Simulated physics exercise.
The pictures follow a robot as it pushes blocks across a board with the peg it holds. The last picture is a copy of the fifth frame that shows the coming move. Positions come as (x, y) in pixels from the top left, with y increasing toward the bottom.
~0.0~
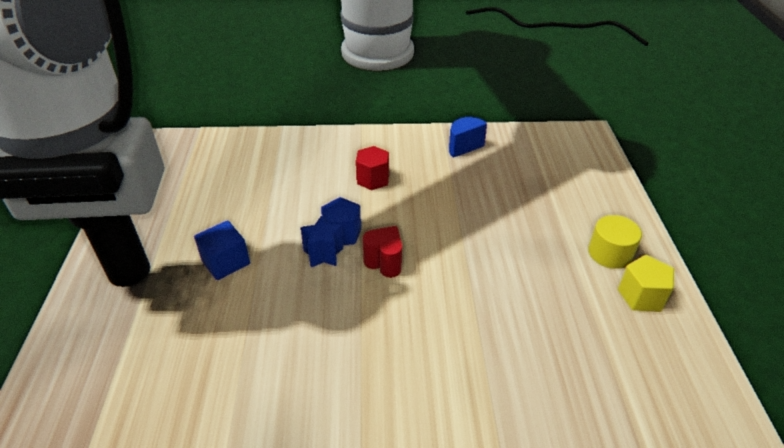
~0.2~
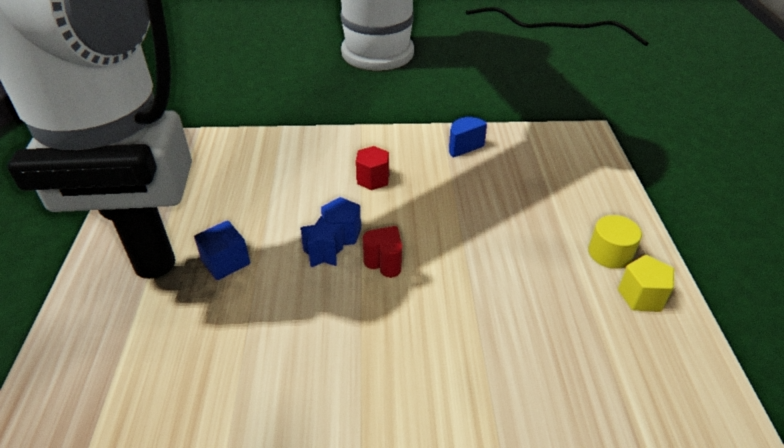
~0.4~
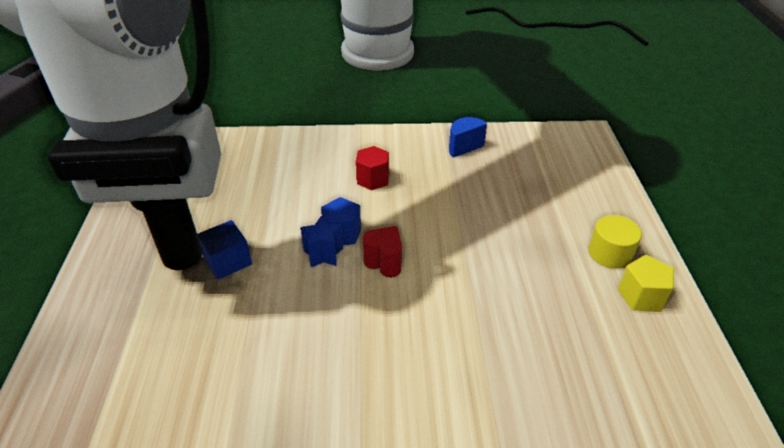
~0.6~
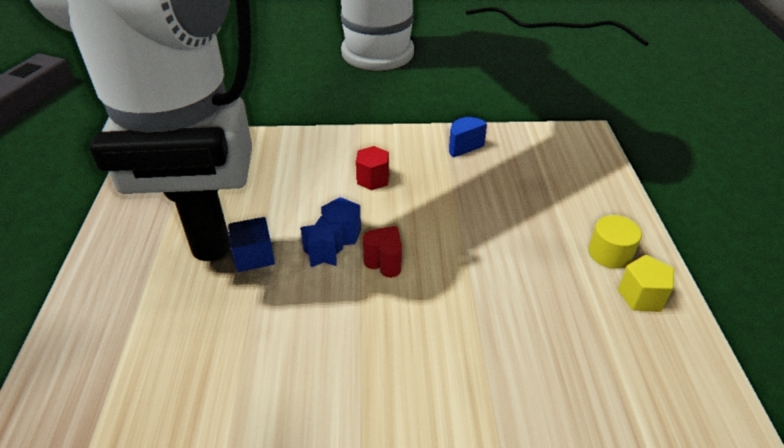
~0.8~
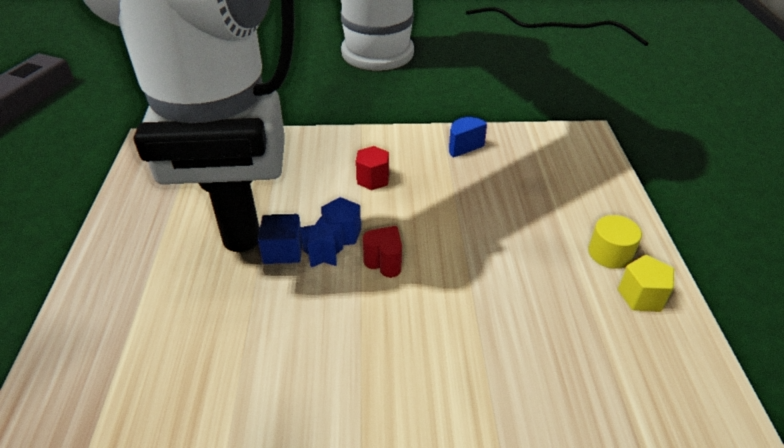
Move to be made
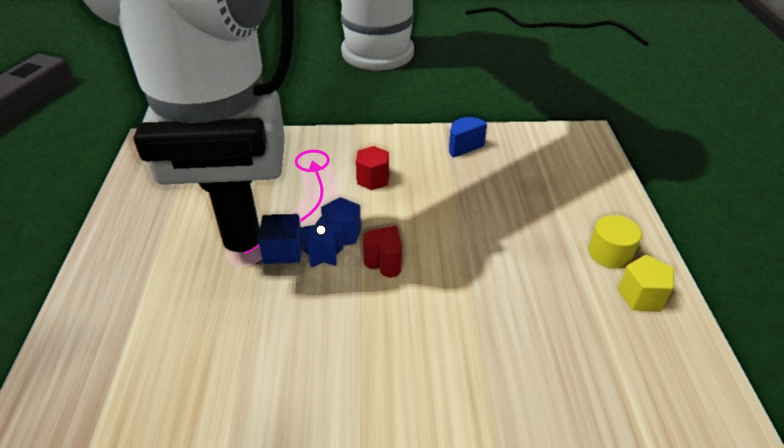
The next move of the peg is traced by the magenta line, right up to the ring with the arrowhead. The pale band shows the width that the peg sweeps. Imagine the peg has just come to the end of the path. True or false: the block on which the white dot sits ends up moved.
This is true.
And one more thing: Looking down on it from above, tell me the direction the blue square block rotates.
Viewed from above: Clockwise.
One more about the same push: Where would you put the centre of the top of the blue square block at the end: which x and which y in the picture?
It should be at about (307, 223).
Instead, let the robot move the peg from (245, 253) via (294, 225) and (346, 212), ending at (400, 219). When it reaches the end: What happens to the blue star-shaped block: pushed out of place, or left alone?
That block is shifted.
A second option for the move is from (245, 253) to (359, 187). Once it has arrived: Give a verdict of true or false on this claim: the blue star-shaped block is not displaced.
Answer: False.
The drawn path runs from (245, 253) over (294, 224) and (322, 192) to (312, 161); the dot is on the blue star-shaped block.
The first path, step by step. One third of the way, peg (292, 211); blue square block (307, 223), turned 45° clockwise; blue star-shaped block (340, 235); blue pentagon (346, 209), turned 20° anticlockwise.
Two thirds of the way, peg (321, 179); blue square block (307, 223), turned 45° clockwise; blue star-shaped block (340, 235); blue pentagon (346, 209), turned 20° anticlockwise.
At the end, peg (311, 147); blue square block (307, 223), turned 45° clockwise; blue star-shaped block (340, 235); blue pentagon (346, 209), turned 20° anticlockwise; red hexagonal block not moved.
